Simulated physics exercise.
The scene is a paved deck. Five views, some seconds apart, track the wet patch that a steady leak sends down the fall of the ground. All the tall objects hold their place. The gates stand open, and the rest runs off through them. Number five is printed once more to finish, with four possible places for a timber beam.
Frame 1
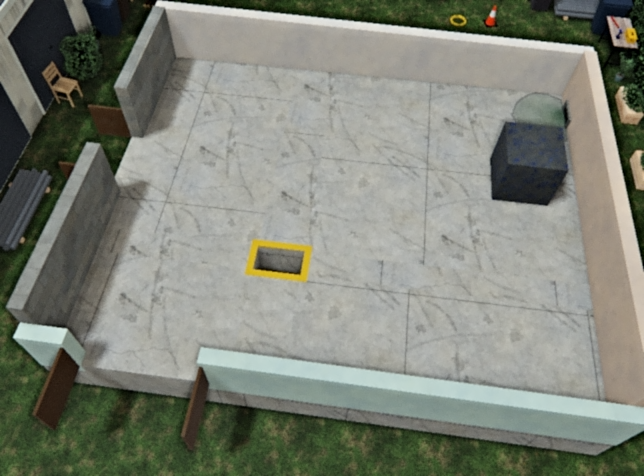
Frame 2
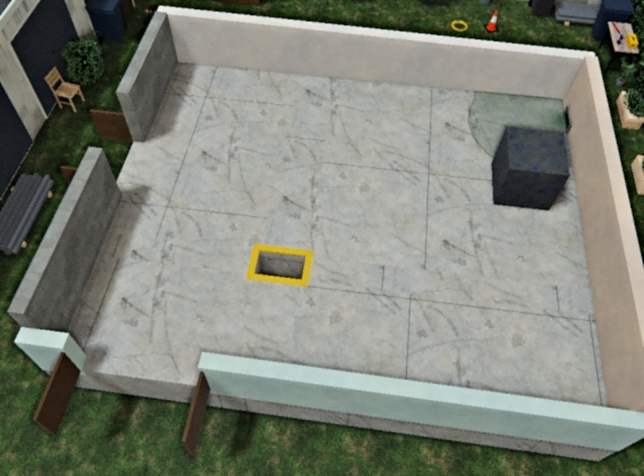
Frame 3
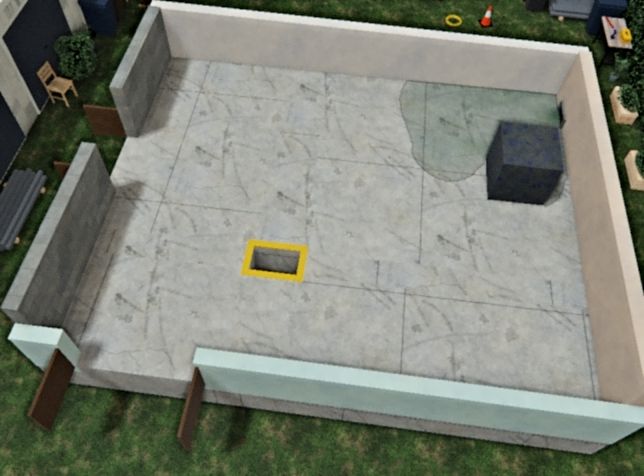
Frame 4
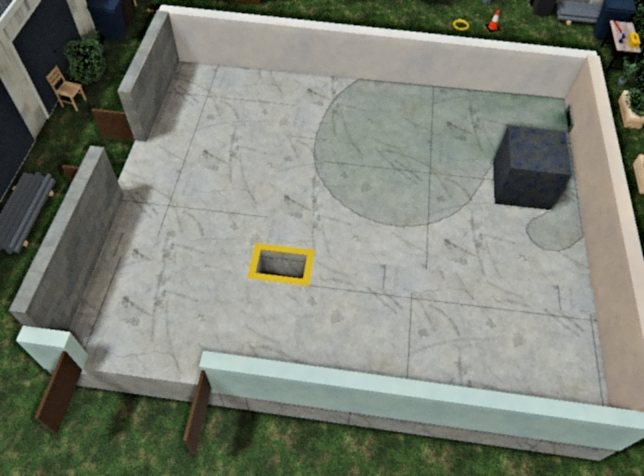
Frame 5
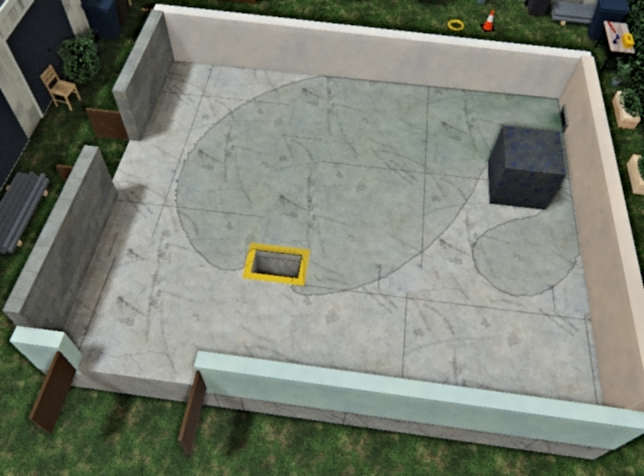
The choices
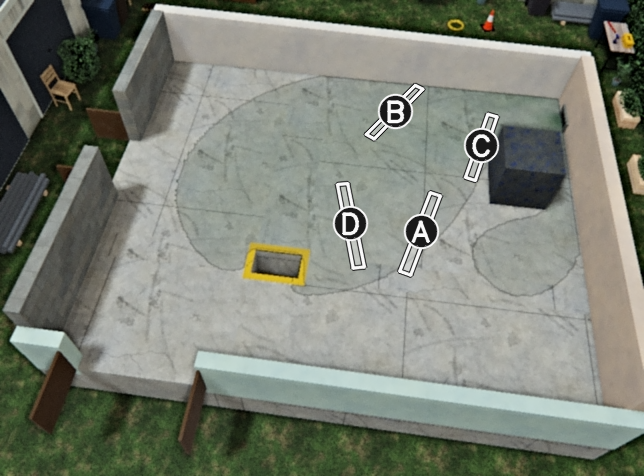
Water spreading from the upper right corner across a walled paved deck, passing around a dark block and reaching a yellow-rimmed gully.
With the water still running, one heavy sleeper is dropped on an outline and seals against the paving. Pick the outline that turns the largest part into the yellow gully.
B is best.
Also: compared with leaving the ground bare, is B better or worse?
Position B is better.
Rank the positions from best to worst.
The order is B, A, C, D.
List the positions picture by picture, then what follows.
Outfall at (567, 115); yellow gully at (279, 260); open gate at (147, 360); open gate at (132, 164); water covers 2 % of the ground and shows as far out as (521, 119); yellow gully still dry.
Water covers 6 % of the ground and shows as far out as (476, 132); yellow gully still dry.
Water covers 13 % of the ground and shows as far out as (407, 85); yellow gully still dry.
Water covers 26 % of the ground and shows as far out as (318, 149); yellow gully still dry.
Water covers 47 % of the ground and shows as far out as (187, 224); yellow gully taking water.
On the marked copy, A from (405, 273) to (435, 194); B from (370, 136) to (419, 87); C from (470, 178) to (492, 115); D from (342, 184) to (358, 267).
With A, about 18 % of the stream runs into the yellow gully, about 82 % out by the gates.
With B, about 31 % of the stream runs into the yellow gully, about 68 % out by the gates.
With C, about 12 % of the stream runs into the yellow gully, about 88 % out by the gates.
With D, about 3 % of the stream runs into the yellow gully, about 97 % out by the gates.
